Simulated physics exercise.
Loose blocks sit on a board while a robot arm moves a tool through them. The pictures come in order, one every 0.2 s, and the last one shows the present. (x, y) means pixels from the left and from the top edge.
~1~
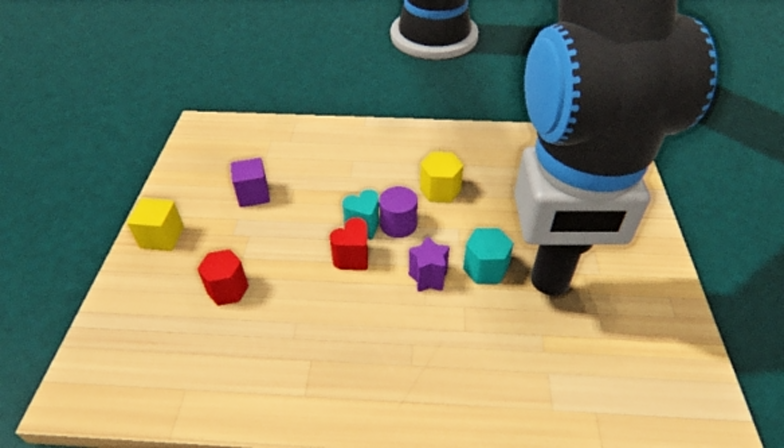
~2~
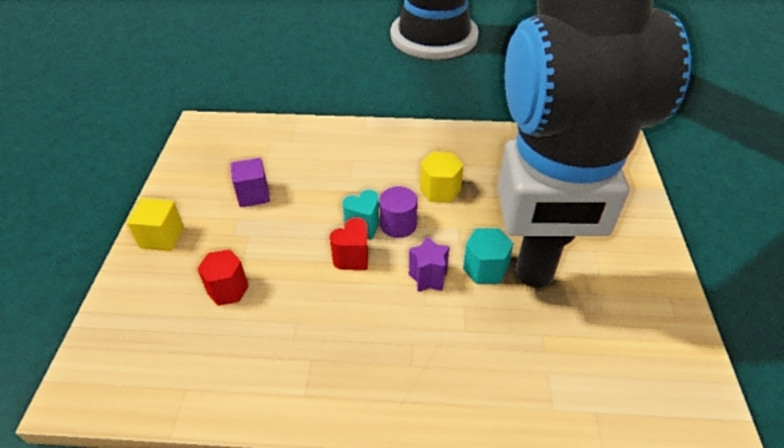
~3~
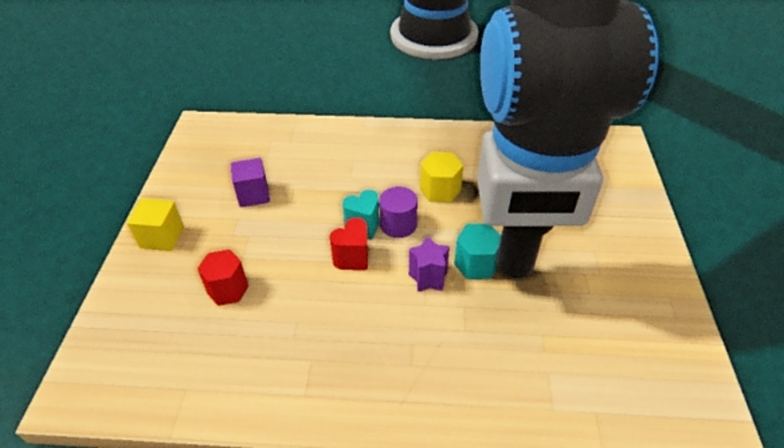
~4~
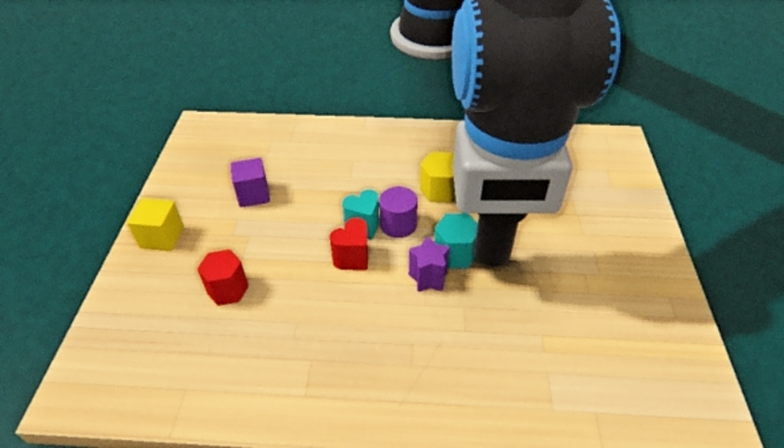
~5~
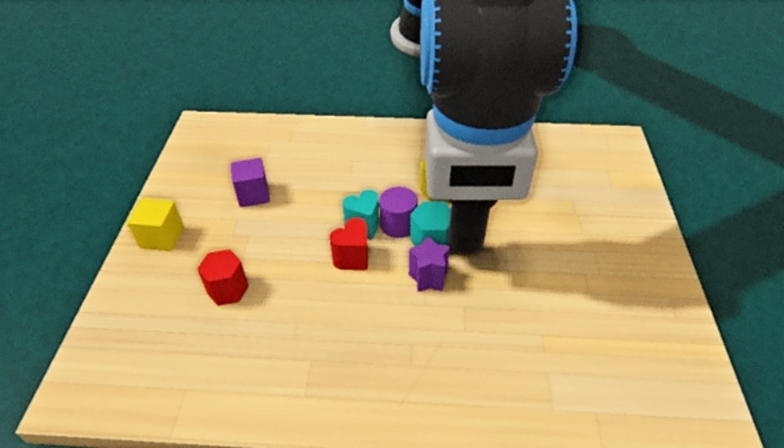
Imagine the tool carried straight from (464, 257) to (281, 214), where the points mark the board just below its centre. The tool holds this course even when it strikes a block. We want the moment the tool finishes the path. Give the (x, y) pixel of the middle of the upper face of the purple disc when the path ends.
Its top centre is at about (352, 152).
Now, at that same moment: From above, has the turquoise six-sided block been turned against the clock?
In short: No.
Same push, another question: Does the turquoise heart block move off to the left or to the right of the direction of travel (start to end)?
It is displaced to the right.
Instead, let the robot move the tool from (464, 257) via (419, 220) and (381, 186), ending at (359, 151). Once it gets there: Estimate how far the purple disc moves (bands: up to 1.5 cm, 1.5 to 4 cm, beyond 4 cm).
It will fall in the top band, over 4 cm.
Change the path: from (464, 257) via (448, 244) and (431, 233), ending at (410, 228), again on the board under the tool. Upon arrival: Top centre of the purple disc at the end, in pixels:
It should be at (352, 170) by then.
The first path, step by step. One third of the way, tool at (399, 226); turquoise heart block at (340, 195), turned 65° anticlockwise; purple disc at (362, 171); turquoise six-sided block at (381, 193), turned 40° clockwise.
Two thirds of the way, tool at (337, 212); red heart block at (336, 230), turned 60° anticlockwise; turquoise heart block at (312, 184); purple disc at (351, 153); turquoise six-sided block at (350, 178), turned 70° clockwise.
At the end, tool at (278, 197); red heart block at (336, 230), turned 60° anticlockwise; turquoise heart block at (281, 166), turned 45° anticlockwise; purple disc at (352, 152); turquoise six-sided block at (346, 178), turned 85° clockwise.
